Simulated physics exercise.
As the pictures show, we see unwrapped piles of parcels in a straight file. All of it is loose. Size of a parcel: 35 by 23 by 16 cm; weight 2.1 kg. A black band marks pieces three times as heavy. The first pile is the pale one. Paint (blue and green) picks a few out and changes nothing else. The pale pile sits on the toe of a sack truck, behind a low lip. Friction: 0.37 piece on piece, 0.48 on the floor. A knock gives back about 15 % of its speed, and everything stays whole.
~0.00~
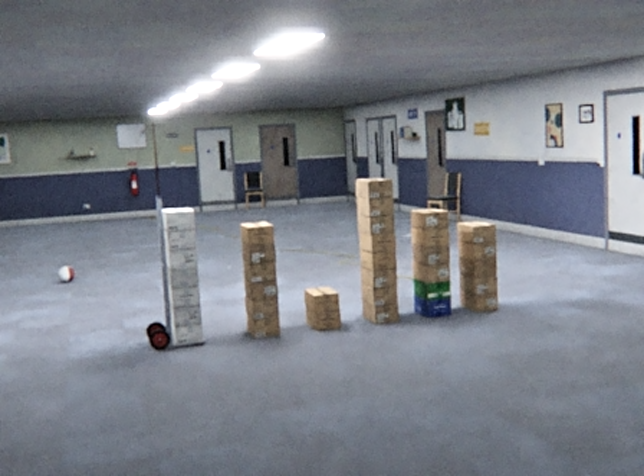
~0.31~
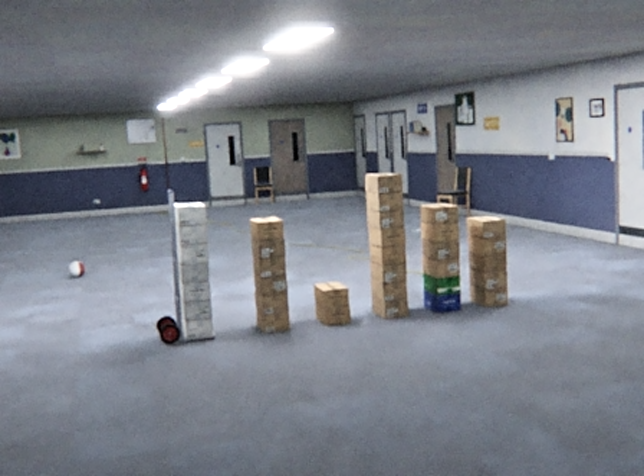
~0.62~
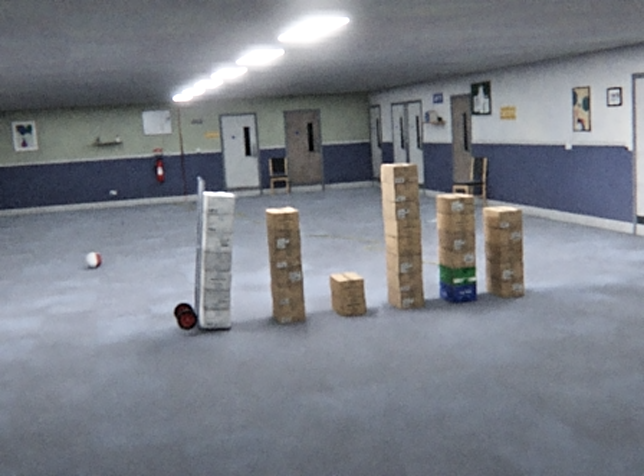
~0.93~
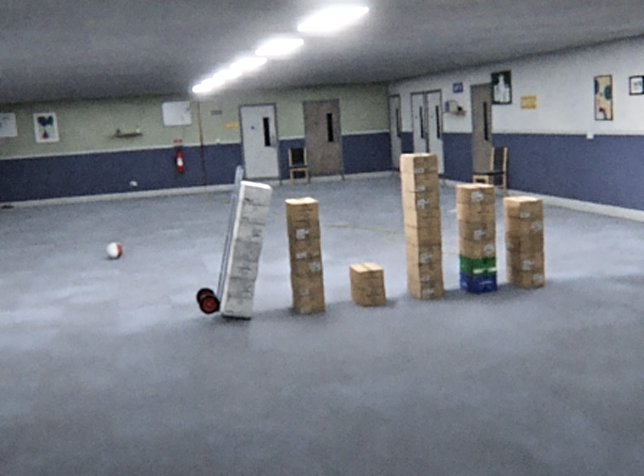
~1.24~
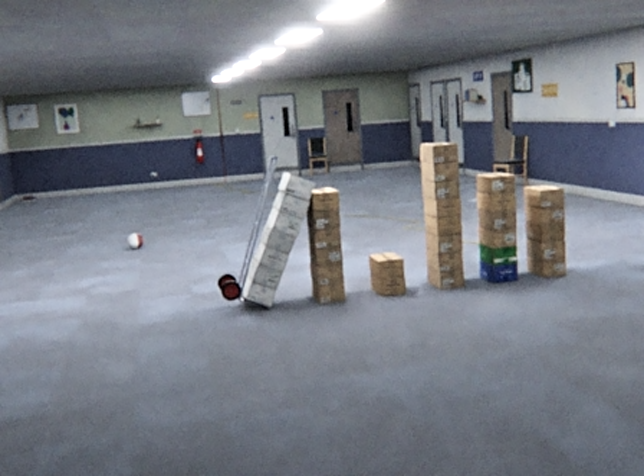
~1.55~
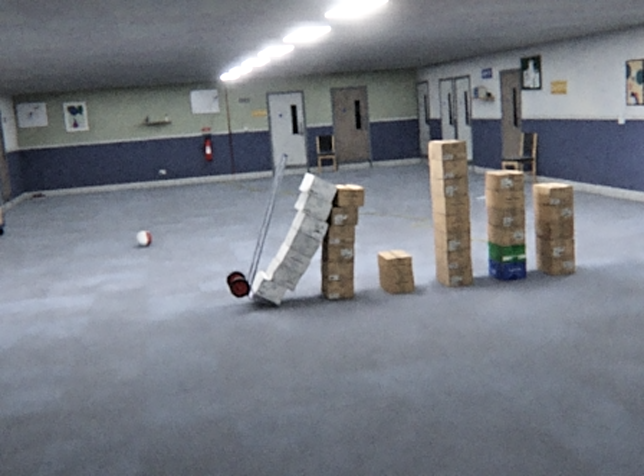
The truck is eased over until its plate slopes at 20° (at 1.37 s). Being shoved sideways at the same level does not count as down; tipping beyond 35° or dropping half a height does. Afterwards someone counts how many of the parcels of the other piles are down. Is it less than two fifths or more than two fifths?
Ending down: Less than two fifths.
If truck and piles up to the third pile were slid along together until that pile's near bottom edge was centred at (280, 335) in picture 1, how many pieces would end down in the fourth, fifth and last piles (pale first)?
In that case fourth 0, fifth 0, last 0.
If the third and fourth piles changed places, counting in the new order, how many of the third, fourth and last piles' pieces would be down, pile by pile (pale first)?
In that case third 8, fourth 0, last 4.
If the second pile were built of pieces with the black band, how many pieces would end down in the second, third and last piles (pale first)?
Then second 0, third 0, last 0.
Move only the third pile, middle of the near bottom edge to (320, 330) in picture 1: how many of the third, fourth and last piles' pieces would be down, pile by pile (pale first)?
In that case third 0, fourth 0, last 0.
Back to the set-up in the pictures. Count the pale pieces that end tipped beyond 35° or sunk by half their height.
7 pale pieces.
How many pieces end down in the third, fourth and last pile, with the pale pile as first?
Pieces: Third 0, fourth 0, last 0.
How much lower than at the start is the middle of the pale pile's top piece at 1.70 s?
Some 10 cm lower.
Around 1.70 s, 7 of the pale pile down; none of the 27 other parcels down, 6 disturbed.
Around 2.10 s, 7 of the pale pile down; 6 of the 27 other parcels down.
Finally (4.3 s), 7 of the pale pile down; 6 of the 27 other parcels down; blue parcel unmoved; green parcel unmoved. That is 22 per cent. Seen by the last camera, middles, blue parcel near (507, 268), green parcel near (507, 251).
